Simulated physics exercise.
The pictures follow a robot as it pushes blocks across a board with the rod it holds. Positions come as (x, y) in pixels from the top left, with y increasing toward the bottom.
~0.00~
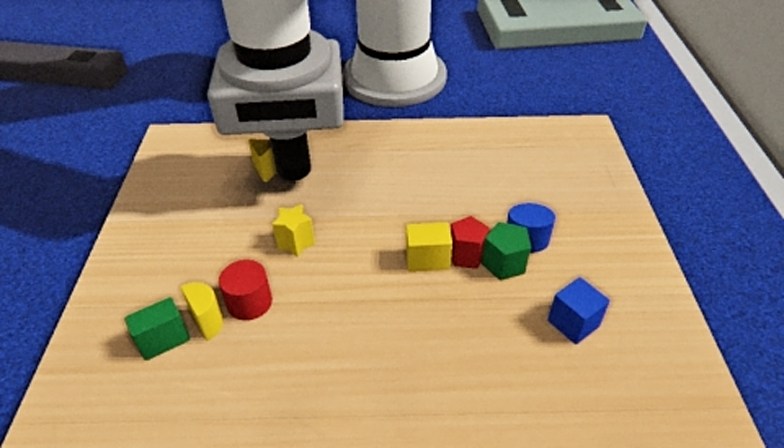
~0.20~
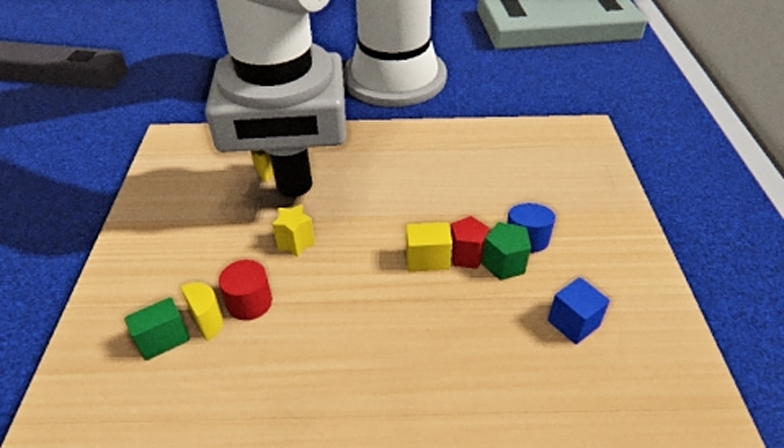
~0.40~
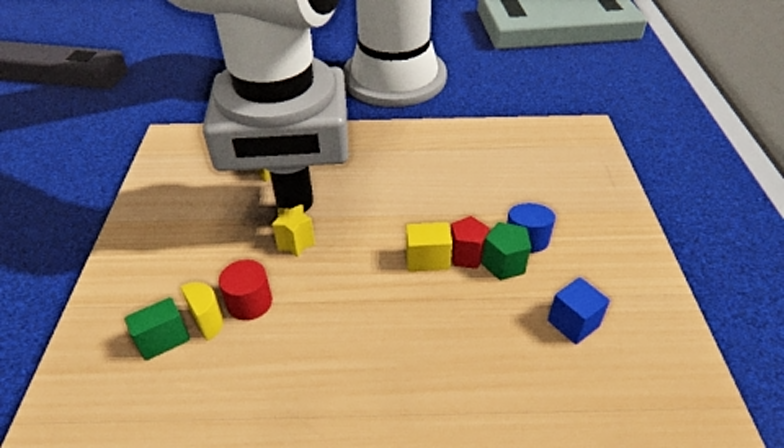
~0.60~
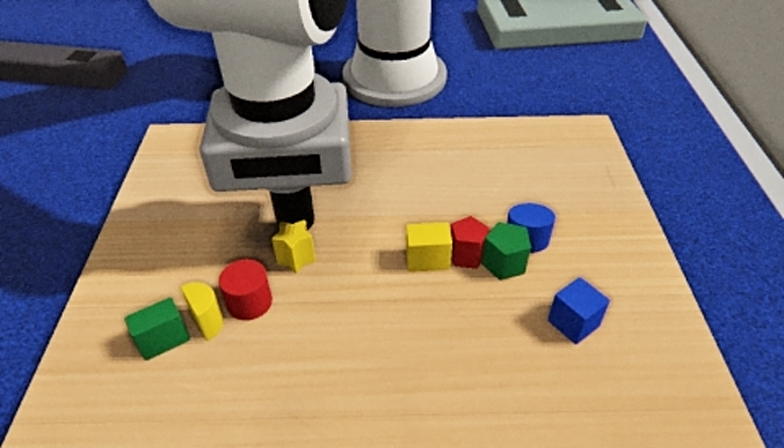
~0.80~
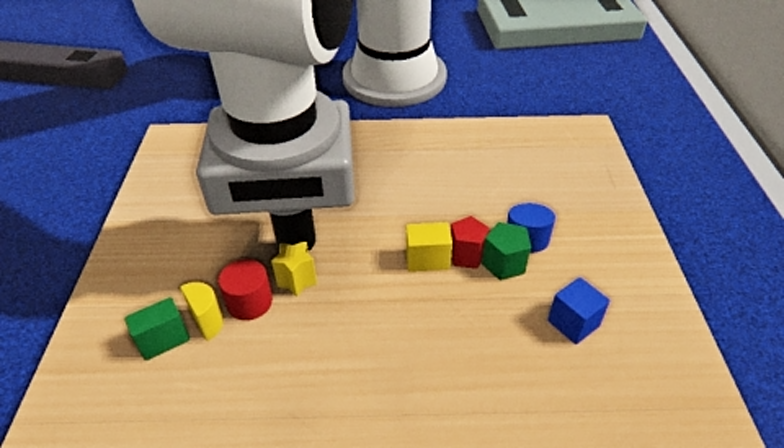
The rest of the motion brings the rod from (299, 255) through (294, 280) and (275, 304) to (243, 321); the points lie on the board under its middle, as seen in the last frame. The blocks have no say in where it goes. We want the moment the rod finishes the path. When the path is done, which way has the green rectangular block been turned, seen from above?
From above, the green rectangular block will be seen to turn anti-clockwise.
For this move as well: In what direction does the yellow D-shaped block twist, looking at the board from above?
From above, it looks like the yellow D-shaped block goes counterclockwise.
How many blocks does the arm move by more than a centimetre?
Most likely three or more.
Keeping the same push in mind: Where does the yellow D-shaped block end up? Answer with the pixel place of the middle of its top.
I'd say the yellow D-shaped block ends with its top centre at (146, 299).
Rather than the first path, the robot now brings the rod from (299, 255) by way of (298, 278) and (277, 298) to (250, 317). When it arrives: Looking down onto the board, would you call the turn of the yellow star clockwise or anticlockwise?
Its spin: Anticlockwise.
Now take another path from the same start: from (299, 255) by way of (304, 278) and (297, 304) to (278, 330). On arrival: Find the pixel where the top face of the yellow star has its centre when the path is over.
I'd place it at (279, 336), taking the centre of its top.
What follows on the original path. Halfway along, rod (284, 281); red cylinder (236, 280); yellow star (284, 295).
At the end, rod (239, 310); green rectangular block (119, 324), turned 30° anticlockwise; yellow D-shaped block (146, 299), turned 25° anticlockwise; red cylinder (189, 293); yellow star (277, 309), turned 45° anticlockwise.
